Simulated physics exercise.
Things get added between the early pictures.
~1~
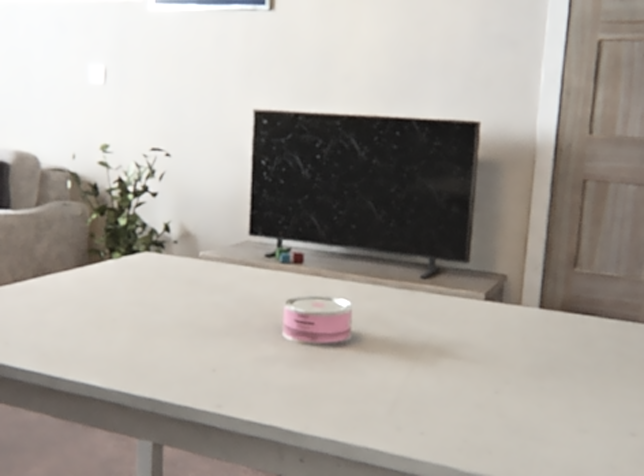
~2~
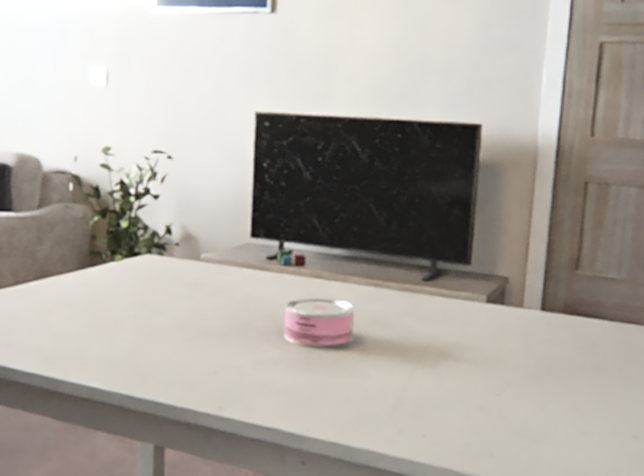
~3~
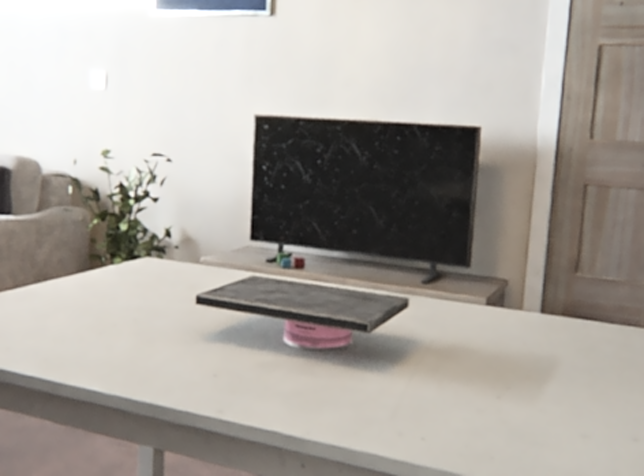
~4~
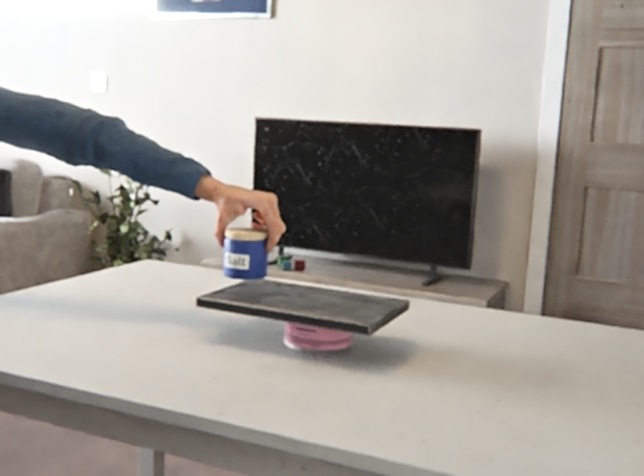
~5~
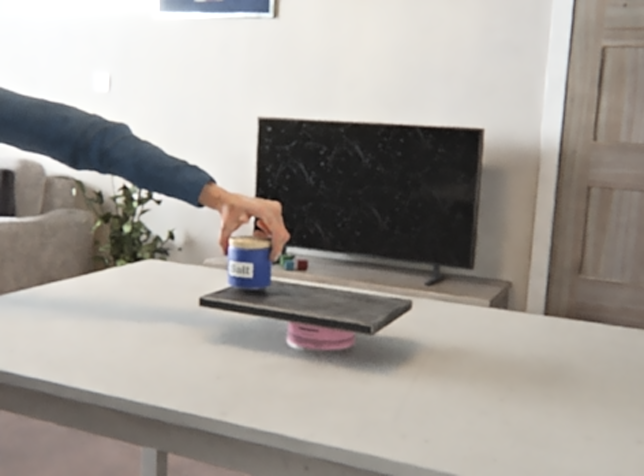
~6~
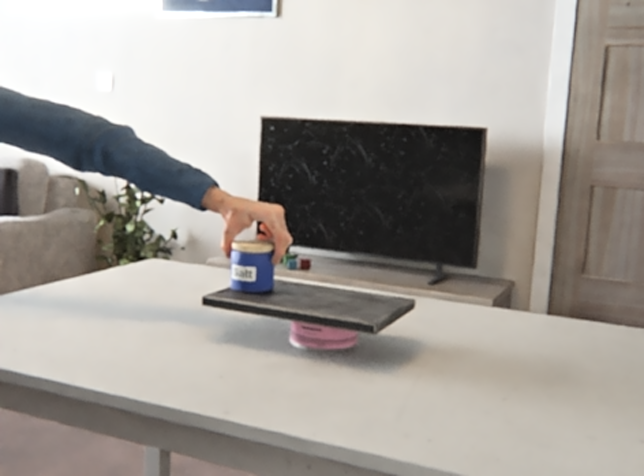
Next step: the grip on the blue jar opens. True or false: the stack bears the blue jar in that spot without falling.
False.
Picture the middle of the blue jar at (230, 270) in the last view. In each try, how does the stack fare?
What happens next is that it goes down.
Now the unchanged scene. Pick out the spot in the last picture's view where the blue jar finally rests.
It finishes at about (193, 298).
Then, 0.40 s on from there, blue jar now fallen; black lid turned 26° from how it was put.
Then, 0.60 s on from there, black lid turned 20° from how it was put.
Then, 0.80 s on from there, things are still on the move.
In the end, fallen, blue jar; the other 2 unmoved. At the end, from the last picture's camera, blue jar near (192, 298). The stack comes apart.
